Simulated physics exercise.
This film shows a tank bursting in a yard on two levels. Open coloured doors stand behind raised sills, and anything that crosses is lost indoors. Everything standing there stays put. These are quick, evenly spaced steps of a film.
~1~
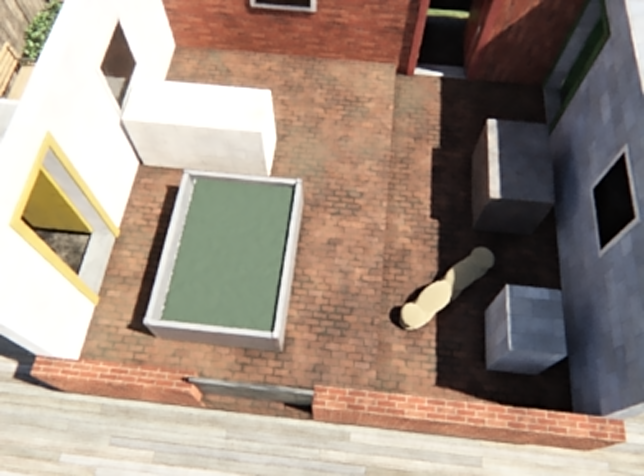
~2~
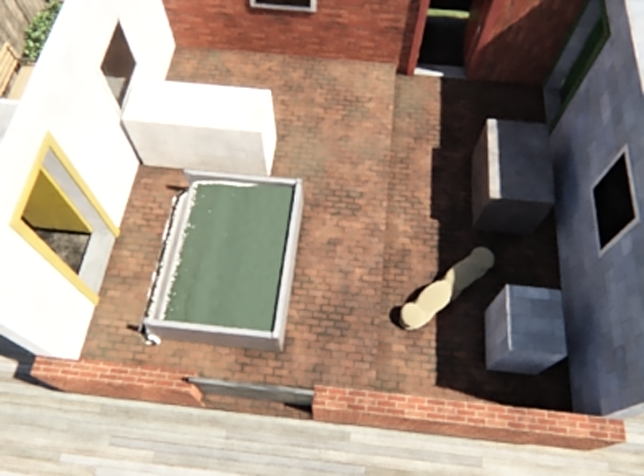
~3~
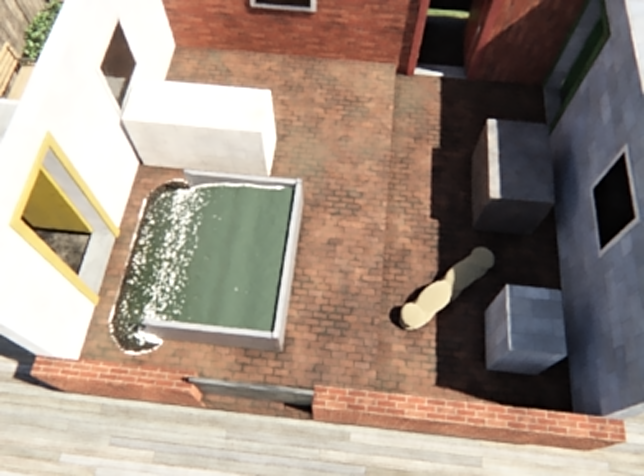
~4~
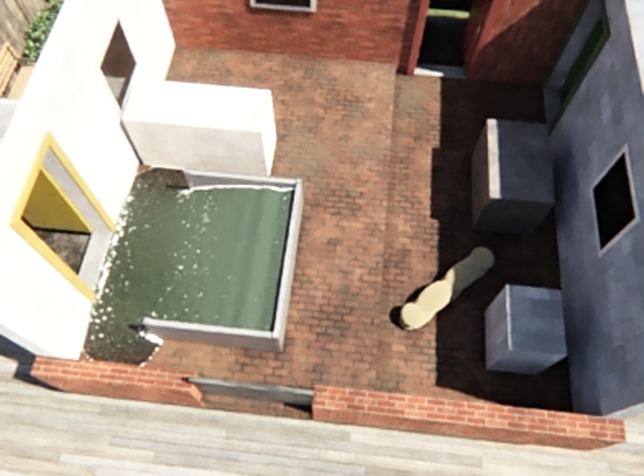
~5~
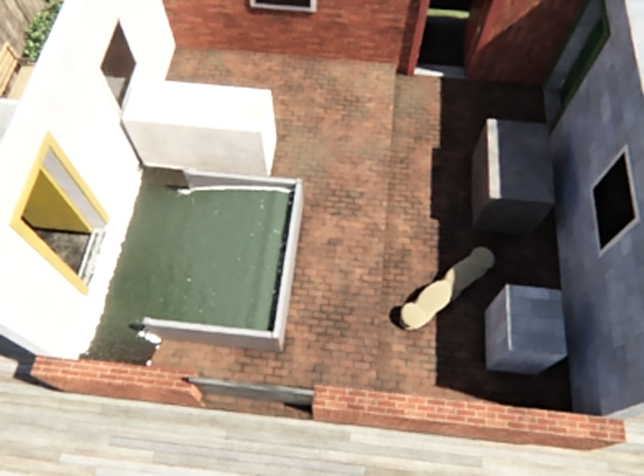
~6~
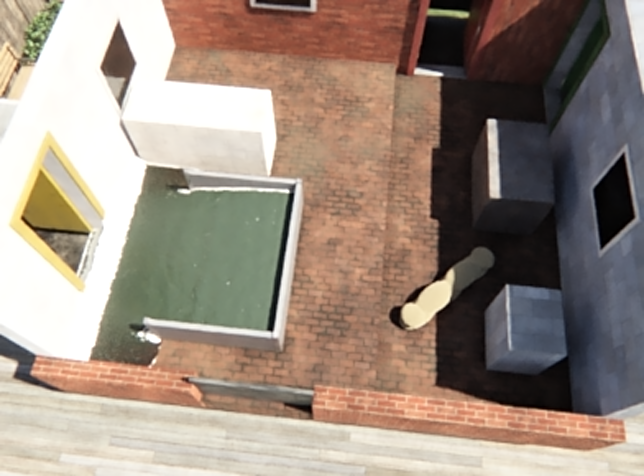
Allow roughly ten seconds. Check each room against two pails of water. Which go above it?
I predict the yellow door will overshoot two buckets. I predict the red door will remain at two buckets or below. I predict the green door will remain at two buckets or below.
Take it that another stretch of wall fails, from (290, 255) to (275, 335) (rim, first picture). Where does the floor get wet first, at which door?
That would be the red-painted one.
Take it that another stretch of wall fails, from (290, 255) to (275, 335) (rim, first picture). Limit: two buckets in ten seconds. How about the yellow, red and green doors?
Taking them in turn, the yellow door falls short, the red door tops the limit and the green door tops the limit.
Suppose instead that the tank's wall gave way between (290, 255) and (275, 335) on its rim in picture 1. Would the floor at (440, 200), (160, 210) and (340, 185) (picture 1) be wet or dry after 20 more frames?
Point one reached; point two not reached; point three not reached.
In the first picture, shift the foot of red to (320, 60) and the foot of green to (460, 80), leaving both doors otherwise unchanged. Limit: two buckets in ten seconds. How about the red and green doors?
Red door stays within it, green door stays within it.
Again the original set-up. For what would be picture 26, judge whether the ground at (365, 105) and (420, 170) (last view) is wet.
The first spot is bone-dry and the second inundated.
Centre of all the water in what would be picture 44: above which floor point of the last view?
My pick is pixel (268, 248).
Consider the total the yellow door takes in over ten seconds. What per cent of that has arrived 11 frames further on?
Around 90 in a hundred.
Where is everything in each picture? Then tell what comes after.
In the first picture, still water in the open tank at (229, 250).
In the second picture, water pours out at (178, 256) and has run to (151, 337).
In the third picture, the front is at (126, 343), out from the gap at (179, 257).
In the fourth picture, the front is at (85, 339), out from the gap at (179, 257).
In the fifth picture, the front is at a hidden place, out from the gap at (179, 257).
In the sixth picture, the front is at a hidden place, out from the gap at (179, 257).
A moment on, water covers 15 % of the floor; the yellow door over two buckets in, the red door not reached, the green door not reached.
Next, water covers 25 % of the floor; the yellow door far over two buckets in, the red door not reached, the green door not reached.
Then, water covers 50 % of the floor; the yellow door far over two buckets in, the red door not reached, the green door not reached.
Later, water covers 65 % of the floor; the yellow door far over two buckets in, the red door wet at the sill, nothing in, the green door wet at the sill, nothing in.
In the end, water covers 85 % of the floor; the yellow door far over two buckets in, the red door under two buckets in, the green door under two buckets in.
